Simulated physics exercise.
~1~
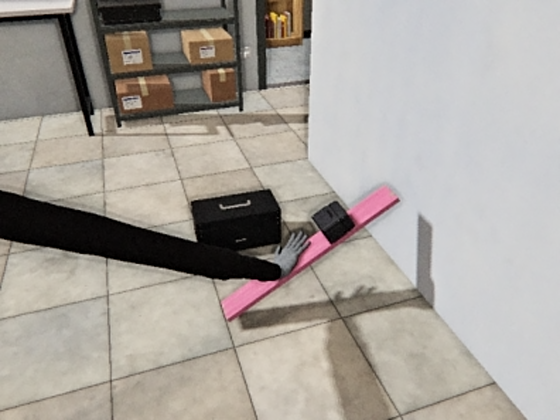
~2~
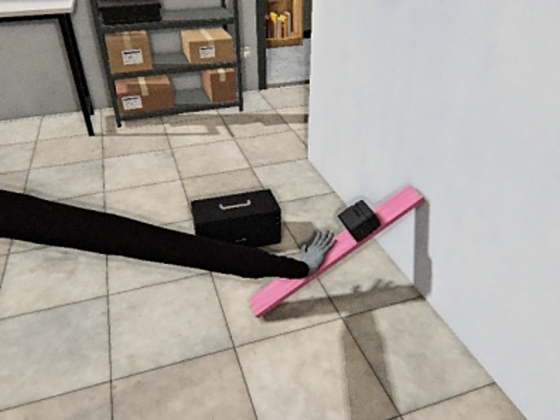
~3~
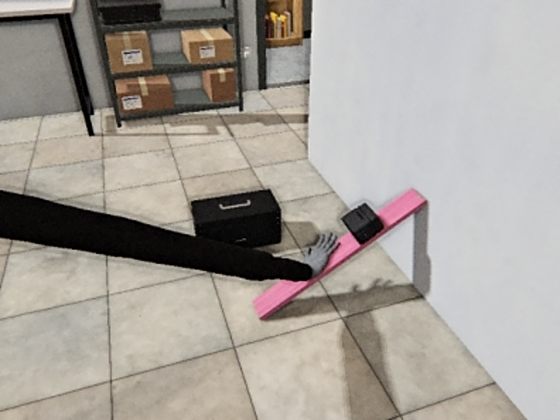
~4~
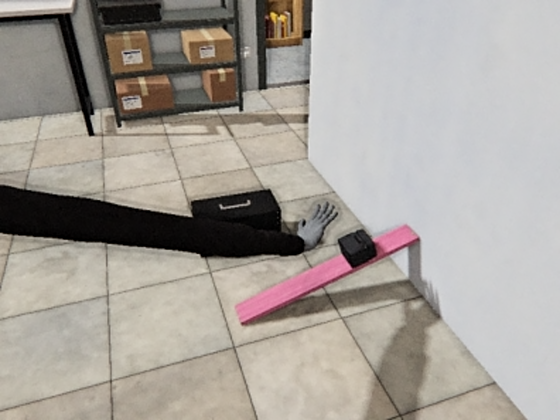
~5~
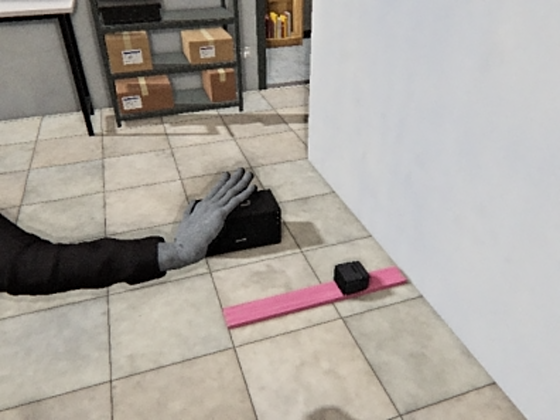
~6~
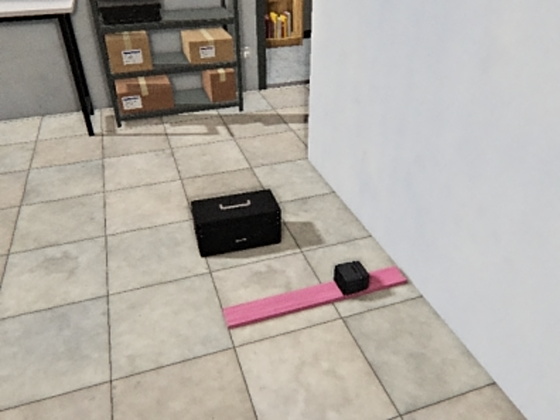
The footage shows a gloved hand holding a pink plank, with a small black block on it, tilted against a white wall and shifting it right before letting go; the plank slides down and ends flat on the tiled floor, block still on top, beside an unmoved black toolbox.
